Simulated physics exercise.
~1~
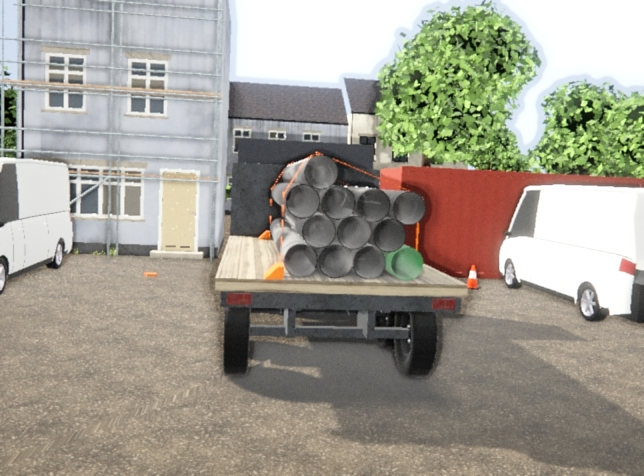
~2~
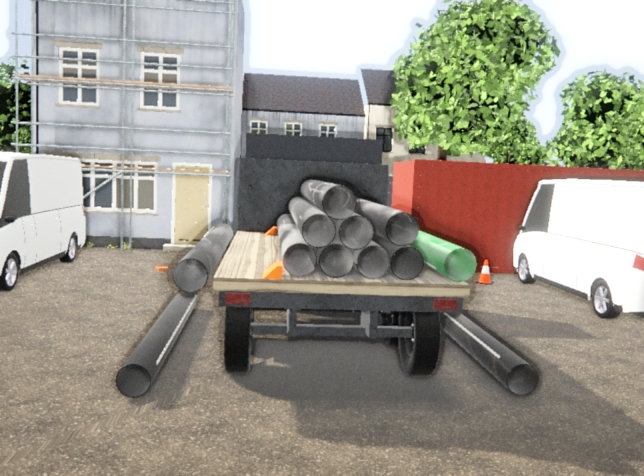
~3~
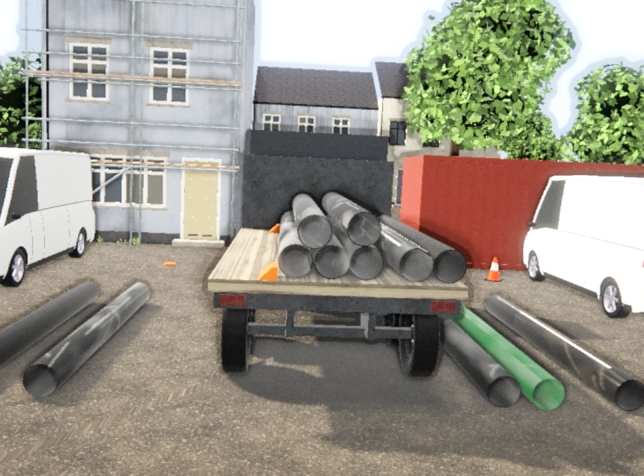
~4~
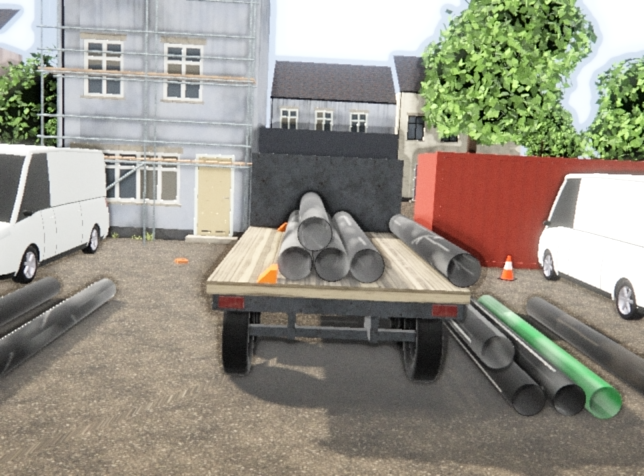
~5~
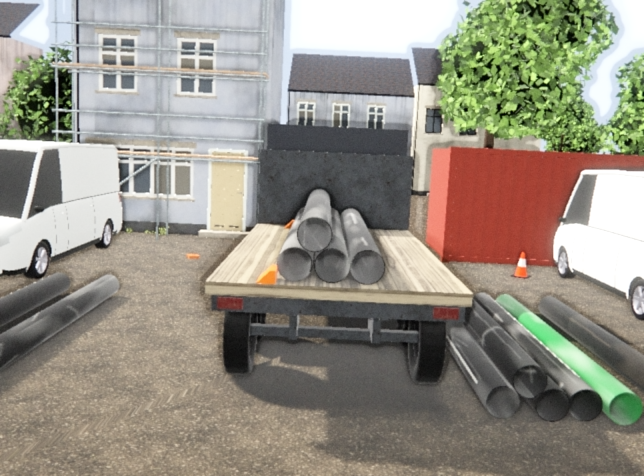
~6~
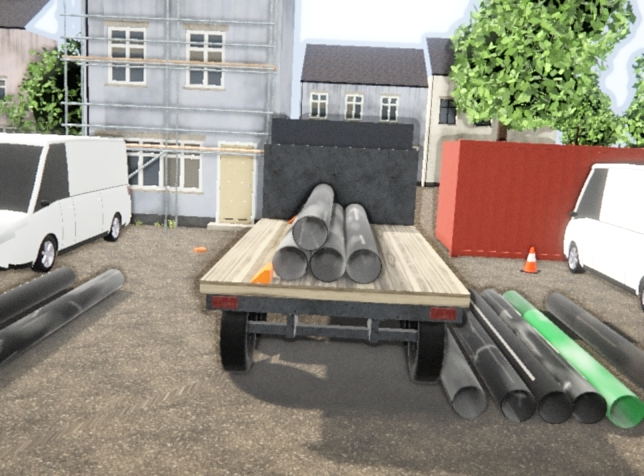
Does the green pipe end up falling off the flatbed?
Yes, the green pipe rolls off the right side of the deck and ends on the ground among other pipes.
